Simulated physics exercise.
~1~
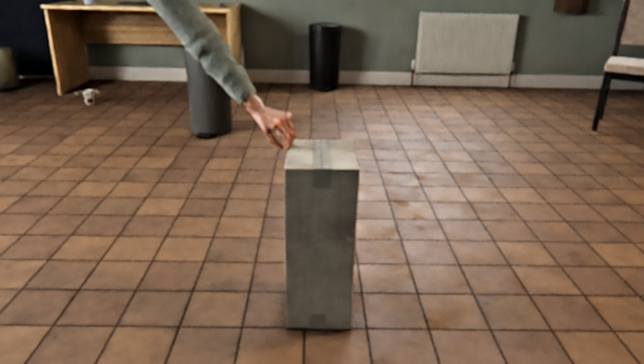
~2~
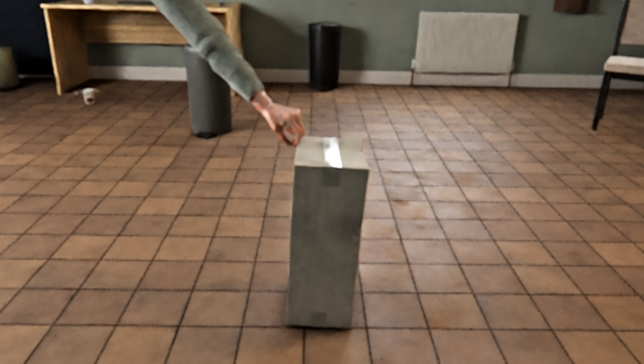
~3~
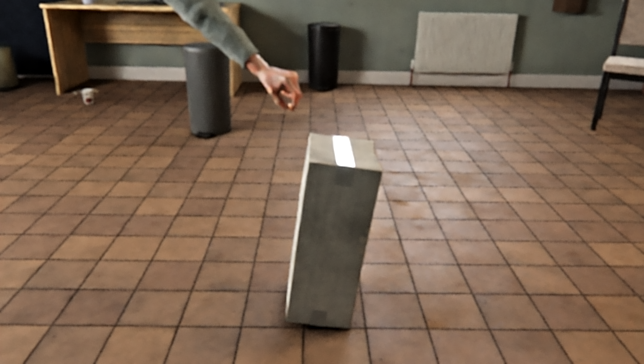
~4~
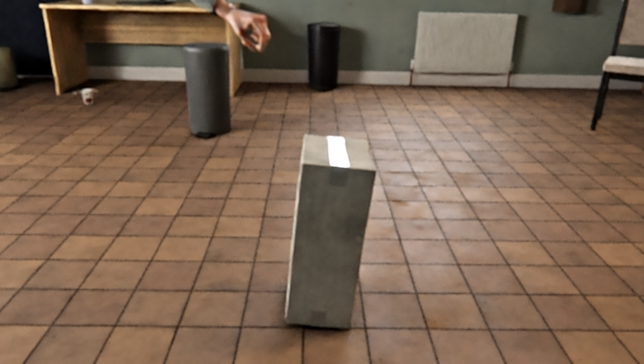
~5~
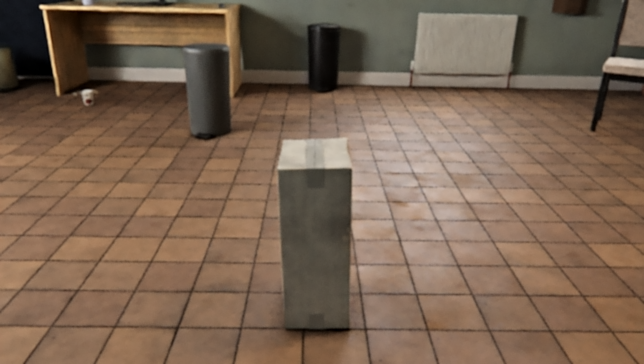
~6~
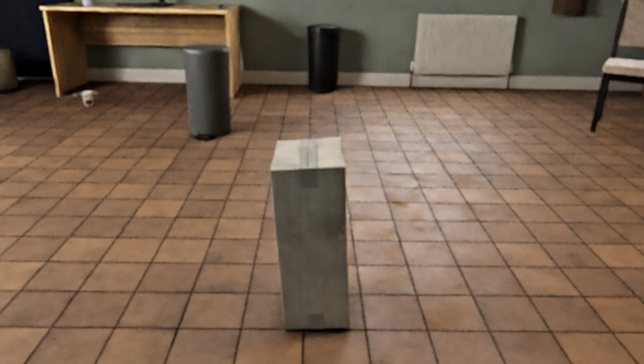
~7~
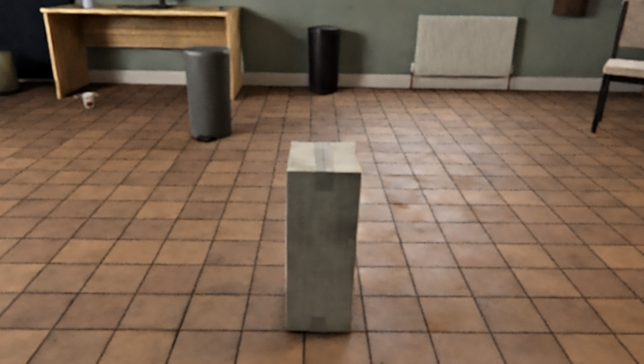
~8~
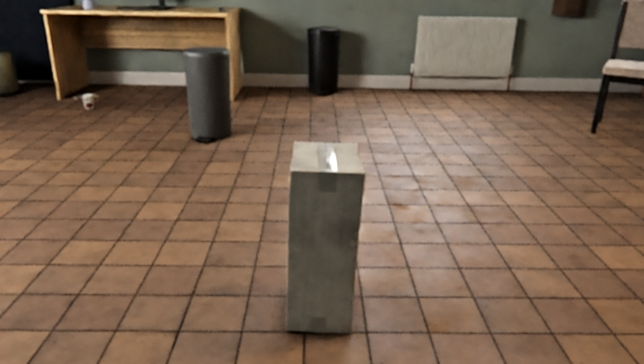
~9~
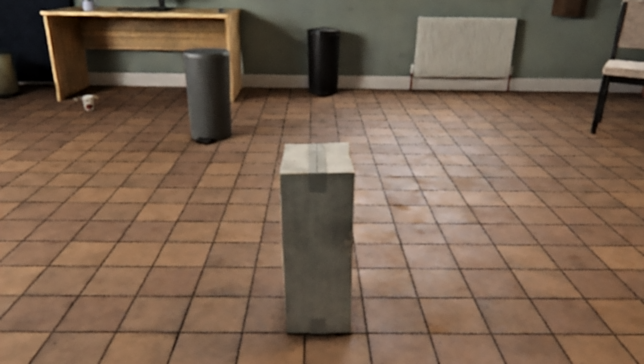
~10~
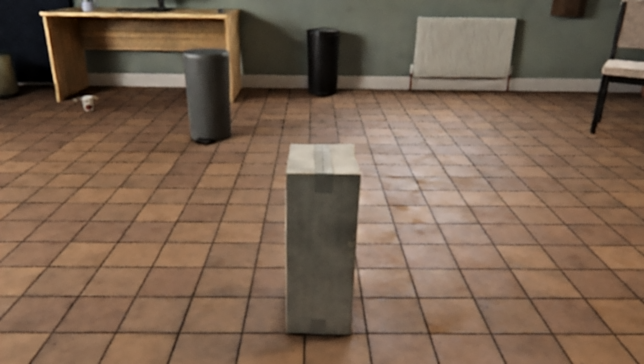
A tall, narrow grey-white cardboard box stands on end in the middle of a brown tiled floor, seen from the front and slightly above by a gently swaying camera. Behind it are a wooden desk and a dark grey bin to the left, a black bin by the green wall, a white radiator, and part of a chair at right. A hand reaching in from the upper left pushes the box's top, tipping it to the right, then lets go and withdraws. The box swings back, leans slightly left, and rocks right and left in shrinking sways before settling upright on its base.
